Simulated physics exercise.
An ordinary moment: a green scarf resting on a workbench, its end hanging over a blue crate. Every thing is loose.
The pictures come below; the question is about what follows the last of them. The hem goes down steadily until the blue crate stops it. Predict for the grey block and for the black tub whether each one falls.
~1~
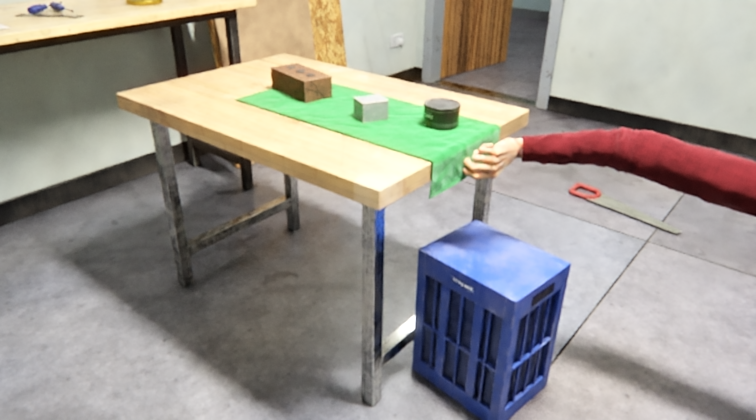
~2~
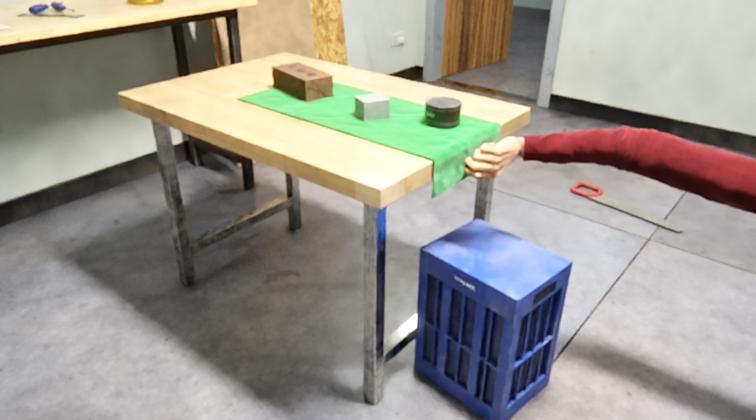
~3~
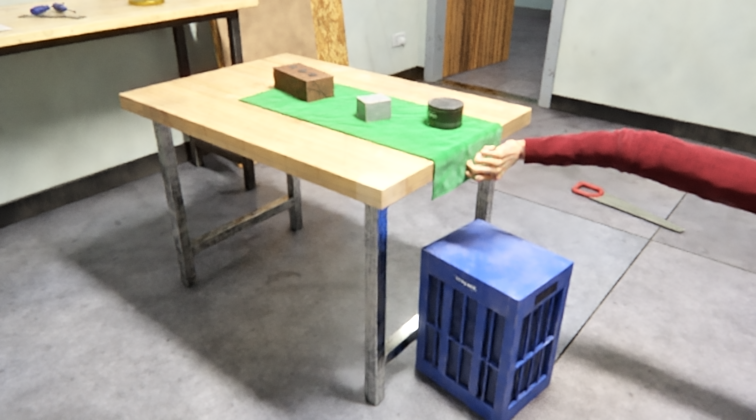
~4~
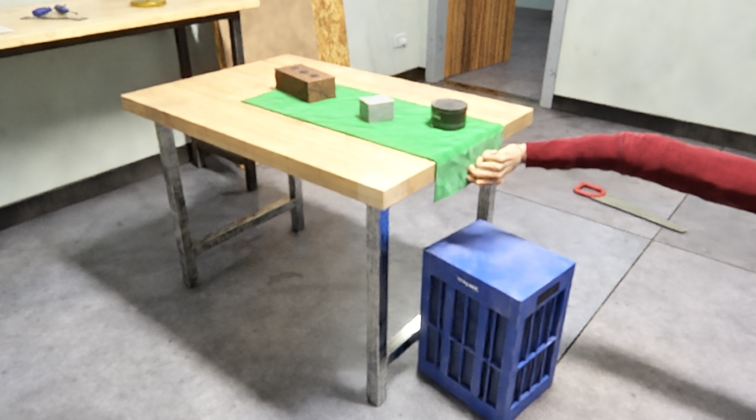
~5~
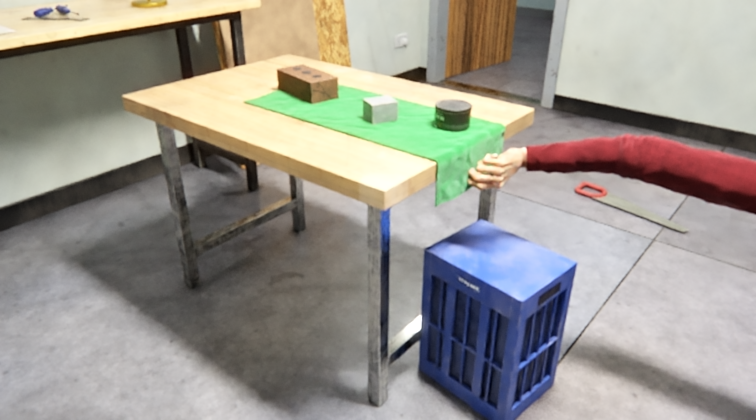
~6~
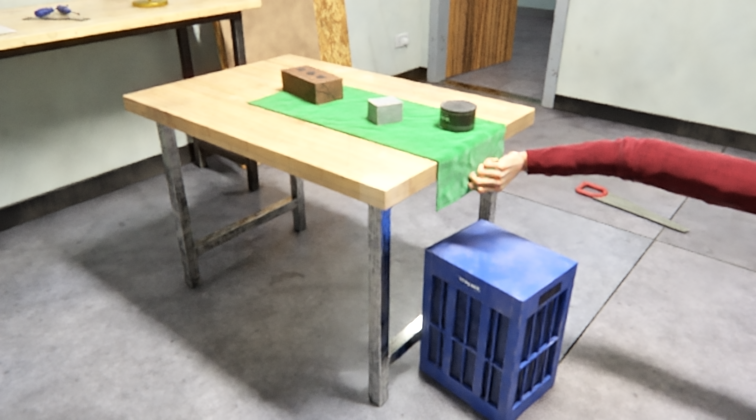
The grey block does not fall. The black tub does fall.
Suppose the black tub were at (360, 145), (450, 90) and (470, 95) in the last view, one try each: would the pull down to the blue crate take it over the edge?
First try: It stays on; second try: It holds its place on top; third try: It stays on.
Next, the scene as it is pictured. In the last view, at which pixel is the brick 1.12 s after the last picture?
(346, 93), roughly.
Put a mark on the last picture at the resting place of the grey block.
About (433, 124).
Then, 0.26 s later than the last view, hem going down; block moved a little; tub moved a little.
Then, 0.68 s later than the last view, hem going down; block carried along near (411, 118); tub tipping at the edge near (497, 125).
Then, 1.12 s later than the last view, hem on the crate; block carried along near (429, 122); tub over the edge.
Finally, hem on the crate; block carried along near (433, 124); tub over the edge. The grey block remains up there and the black tub is carried off the end.
